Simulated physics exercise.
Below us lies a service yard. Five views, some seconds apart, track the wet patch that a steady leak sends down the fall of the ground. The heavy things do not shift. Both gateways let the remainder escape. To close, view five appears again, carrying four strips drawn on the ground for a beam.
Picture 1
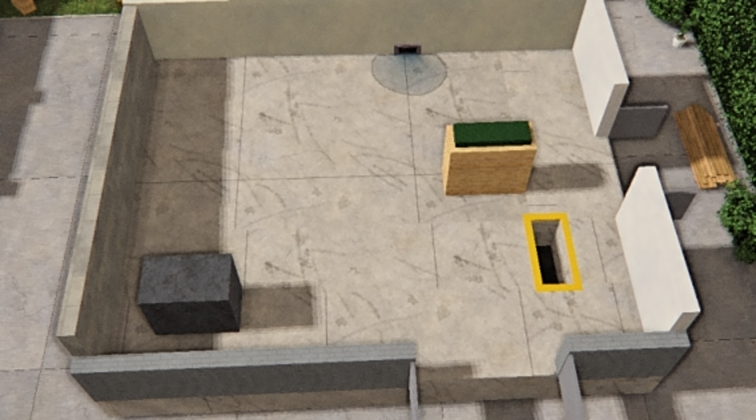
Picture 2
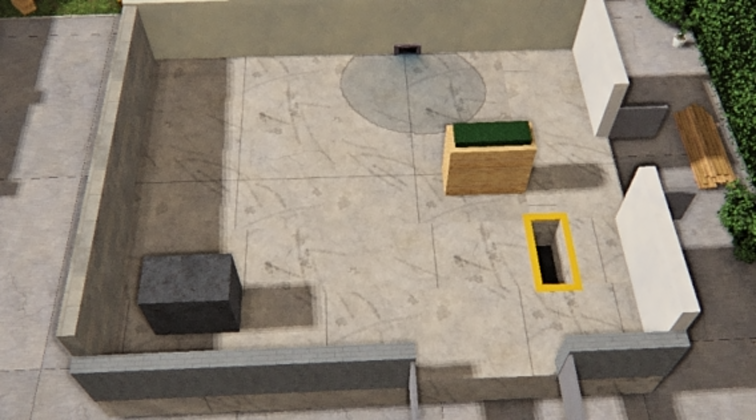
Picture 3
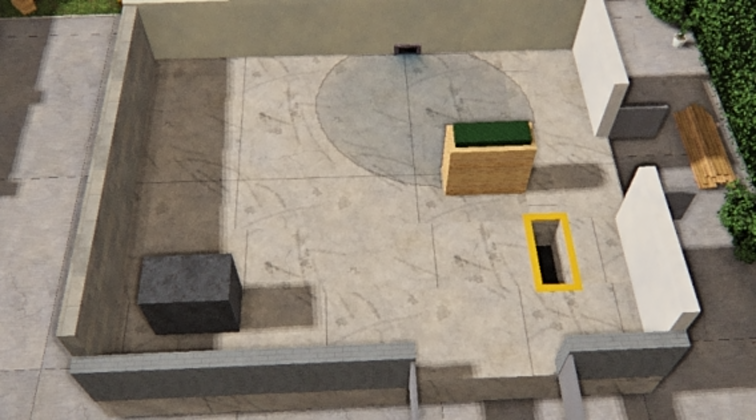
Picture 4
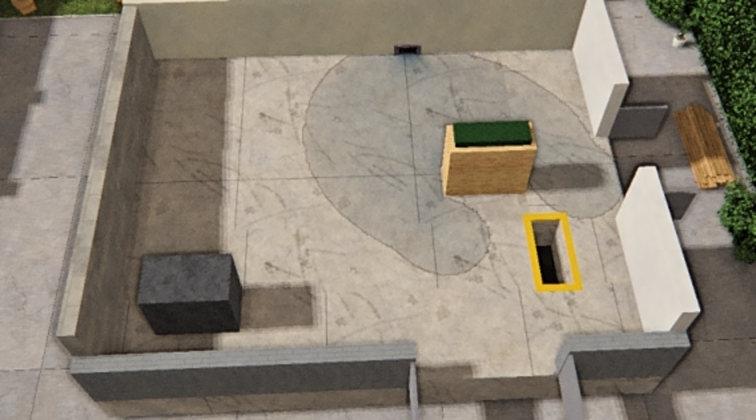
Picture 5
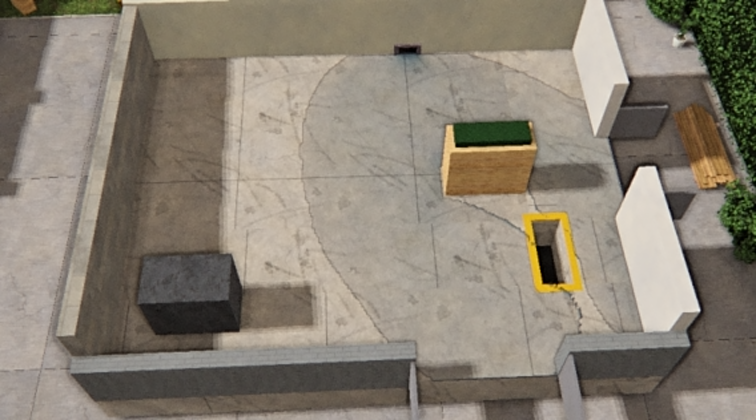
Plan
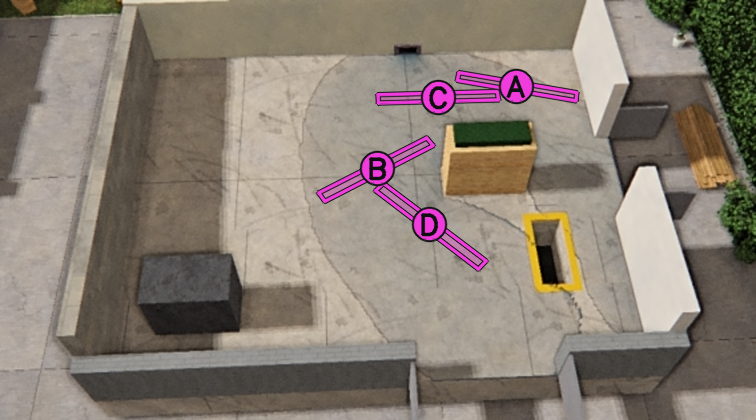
Walled service yard with a dark block and green-topped crate, water spreading from an outfall, rounding the crate and entering a yellow-edged pit.
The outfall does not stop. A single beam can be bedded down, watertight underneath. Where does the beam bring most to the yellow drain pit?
Best: D.
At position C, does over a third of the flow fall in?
No, it does not.
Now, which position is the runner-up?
The answer is C.
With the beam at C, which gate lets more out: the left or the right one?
The left one.
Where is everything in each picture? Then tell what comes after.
Outfall at (408, 49); yellow drain pit at (552, 251); open gate at (484, 363); open gate at (605, 176); water covers 2 % of the ground and shows as far out as (439, 83); yellow drain pit still dry.
Water covers 8 % of the ground and shows as far out as (463, 120); yellow drain pit still dry.
Water covers 18 % of the ground and shows as far out as (419, 182); yellow drain pit still dry.
Water covers 31 % of the ground and shows as far out as (592, 215); yellow drain pit still dry.
Water covers 47 % of the ground and shows as far out as (619, 311); yellow drain pit taking water.
On the marked copy, A from (458, 76) to (576, 96); B from (321, 197) to (429, 141); C from (378, 98) to (497, 95); D from (379, 187) to (482, 264).
Choosing A, about 11 % of the stream runs into the yellow drain pit, about 89 % out by the gates.
Choosing B, about 6 % of the stream runs into the yellow drain pit, about 93 % out by the gates.
Choosing C, about 20 % of the stream runs into the yellow drain pit, about 80 % out by the gates.
Choosing D, about 28 % of the stream runs into the yellow drain pit, about 72 % out by the gates.
